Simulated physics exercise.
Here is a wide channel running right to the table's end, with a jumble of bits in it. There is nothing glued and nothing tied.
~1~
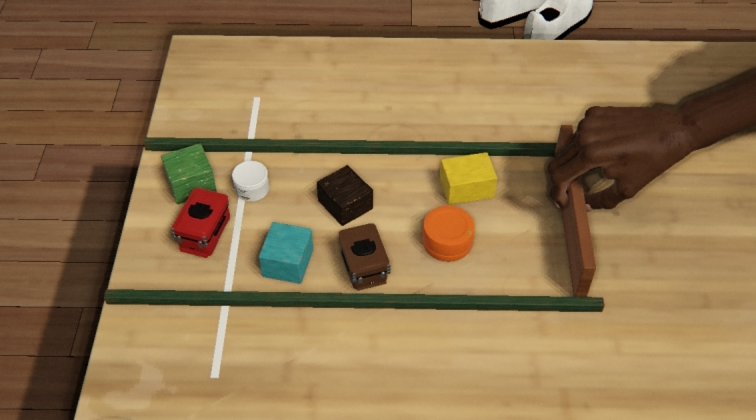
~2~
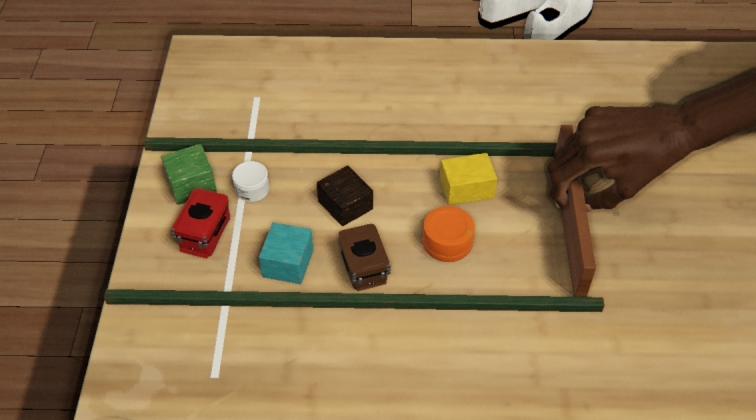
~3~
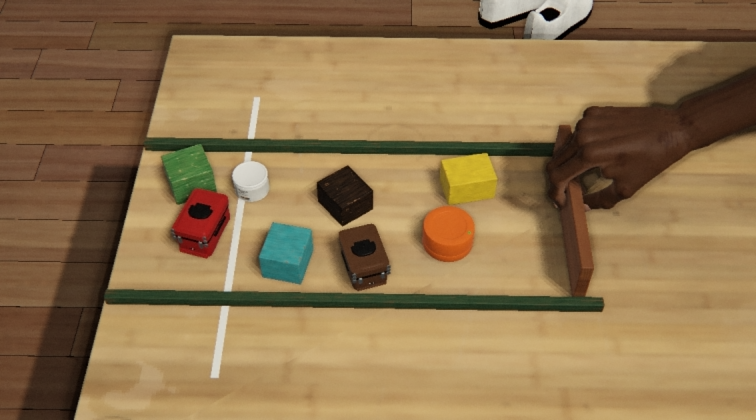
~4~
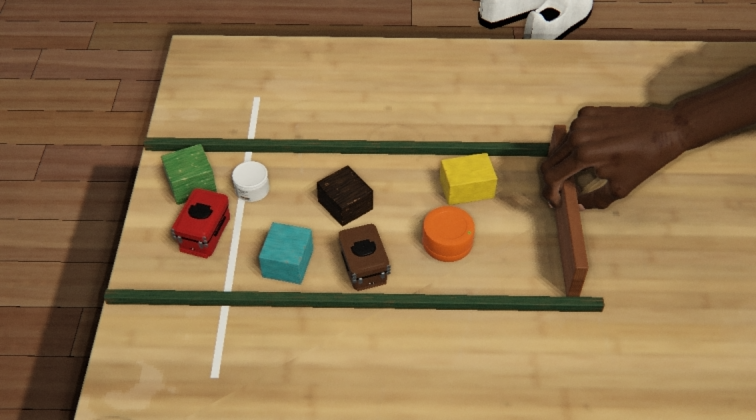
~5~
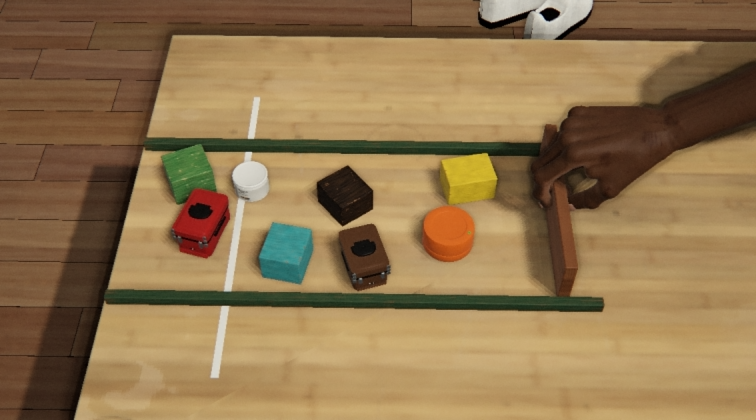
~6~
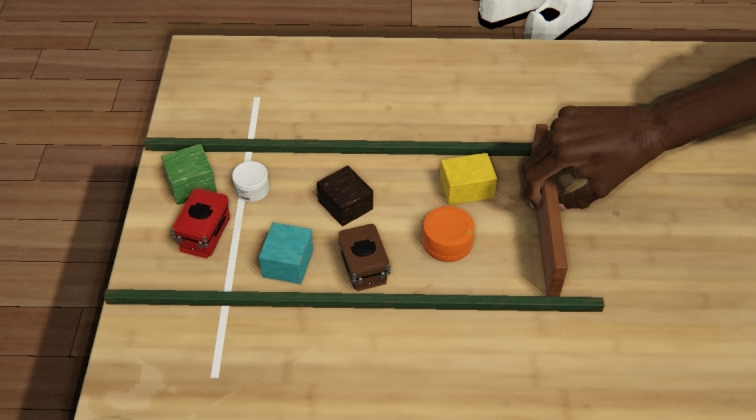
A dark-skinned hand sliding a brown board slightly left between green rails, while the scattered coloured blocks and small containers stay still.
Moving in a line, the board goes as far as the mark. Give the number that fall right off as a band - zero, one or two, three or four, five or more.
The answer is zero.
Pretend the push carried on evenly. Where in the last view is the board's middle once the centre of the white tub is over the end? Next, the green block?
The middle is at (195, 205) when it's the white tub, and at (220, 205) when it's the green block.
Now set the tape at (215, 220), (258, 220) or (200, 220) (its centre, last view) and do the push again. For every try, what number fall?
In order, the counts are 2, 0 and 2.
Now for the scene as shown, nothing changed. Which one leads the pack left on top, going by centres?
It's the green block that is foremost.
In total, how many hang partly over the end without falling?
Answer: 2.
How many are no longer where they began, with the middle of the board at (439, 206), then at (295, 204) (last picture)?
Tally at point one: 2; at point two: 7.
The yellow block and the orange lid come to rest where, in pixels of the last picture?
In the last picture the yellow block sits around (220, 169) and the orange lid around (209, 236).
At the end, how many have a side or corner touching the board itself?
In total, 3.
Early on, none off yet; green block at rest near (189, 174); red case at rest near (203, 223); white tub at rest near (251, 182).
Finally, the number that fall off is zero.
